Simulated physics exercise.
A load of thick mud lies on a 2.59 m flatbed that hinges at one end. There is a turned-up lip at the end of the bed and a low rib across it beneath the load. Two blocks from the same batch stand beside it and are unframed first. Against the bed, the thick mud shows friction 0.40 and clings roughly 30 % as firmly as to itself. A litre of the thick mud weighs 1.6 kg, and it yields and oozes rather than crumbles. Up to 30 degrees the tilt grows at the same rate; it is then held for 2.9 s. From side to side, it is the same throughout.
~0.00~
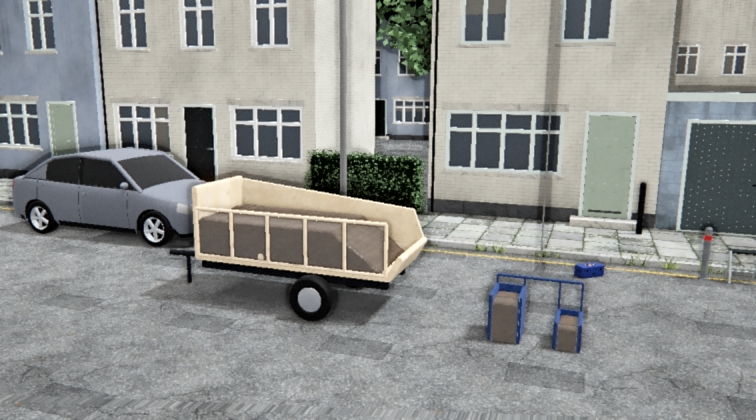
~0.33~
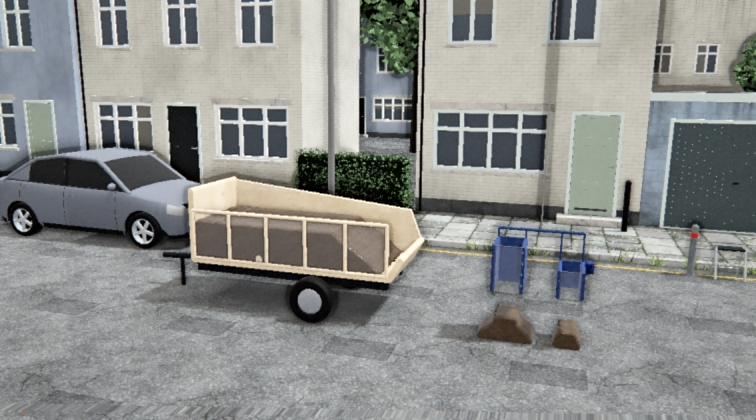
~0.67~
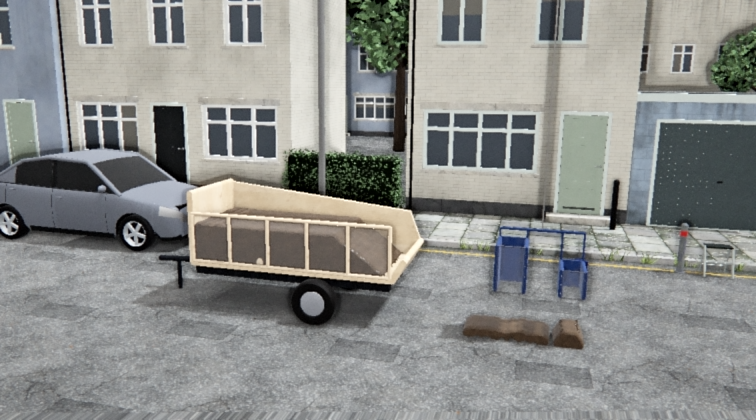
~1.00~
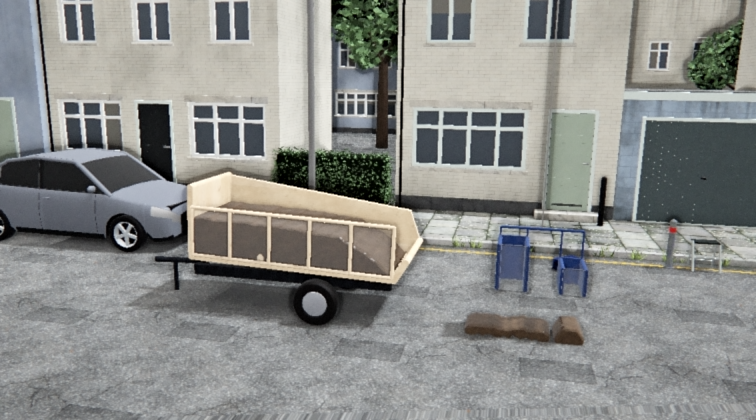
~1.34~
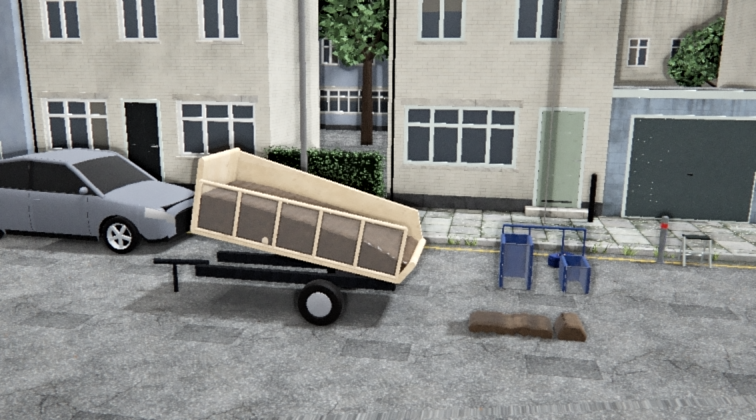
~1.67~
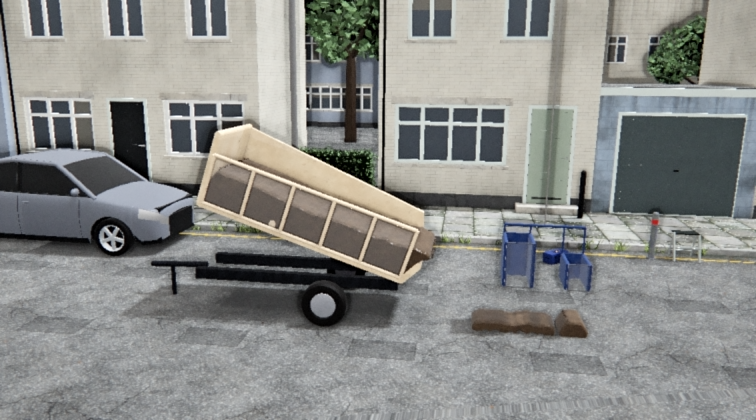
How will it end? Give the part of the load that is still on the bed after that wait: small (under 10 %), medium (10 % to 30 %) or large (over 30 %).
The part of the load that is still on the bed after that wait is medium, 10 % to 30 %.
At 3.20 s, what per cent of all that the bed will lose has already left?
About 90 %.
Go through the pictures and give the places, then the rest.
In the first picture, top of the high end at (197, 190), tilt 0 degrees; leading edge of the thick mud at (376, 270); blocks stand 46 cm, 26 cm (left to right).
In the second picture, top of the high end at (193, 191), tilt 0 degrees; leading edge of the thick mud at (376, 271); blocks stand 28 cm, 20 cm (left to right).
In the third picture, top of the high end at (192, 194), tilt 0 degrees; leading edge of the thick mud at (379, 273); blocks stand 15 cm, 19 cm (left to right).
In the fourth picture, top of the high end at (193, 188), tilt 2 degrees; leading edge of the thick mud at (387, 273); blocks stand 15 cm, 19 cm (left to right).
In the fifth picture, top of the high end at (204, 162), tilt 10 degrees; leading edge of the thick mud at (405, 263); blocks stand 15 cm, 19 cm (left to right).
In the sixth picture, top of the high end at (221, 136), tilt 19 degrees; leading edge of the thick mud at (428, 261); blocks stand 15 cm, 19 cm (left to right).
After 2.12 s, the tilt is 29 degrees and 90 % is on the bed.
After 2.66 s, the tilt is 30 degrees and 60 % is on the bed.
After 3.20 s, the tilt is 30 degrees and 30 % is on the bed.
After 3.73 s, the tilt is 30 degrees and 19 % is on the bed.
After 5.20 s, at the end, the tilt is 30 degrees and 19 % is on the bed.
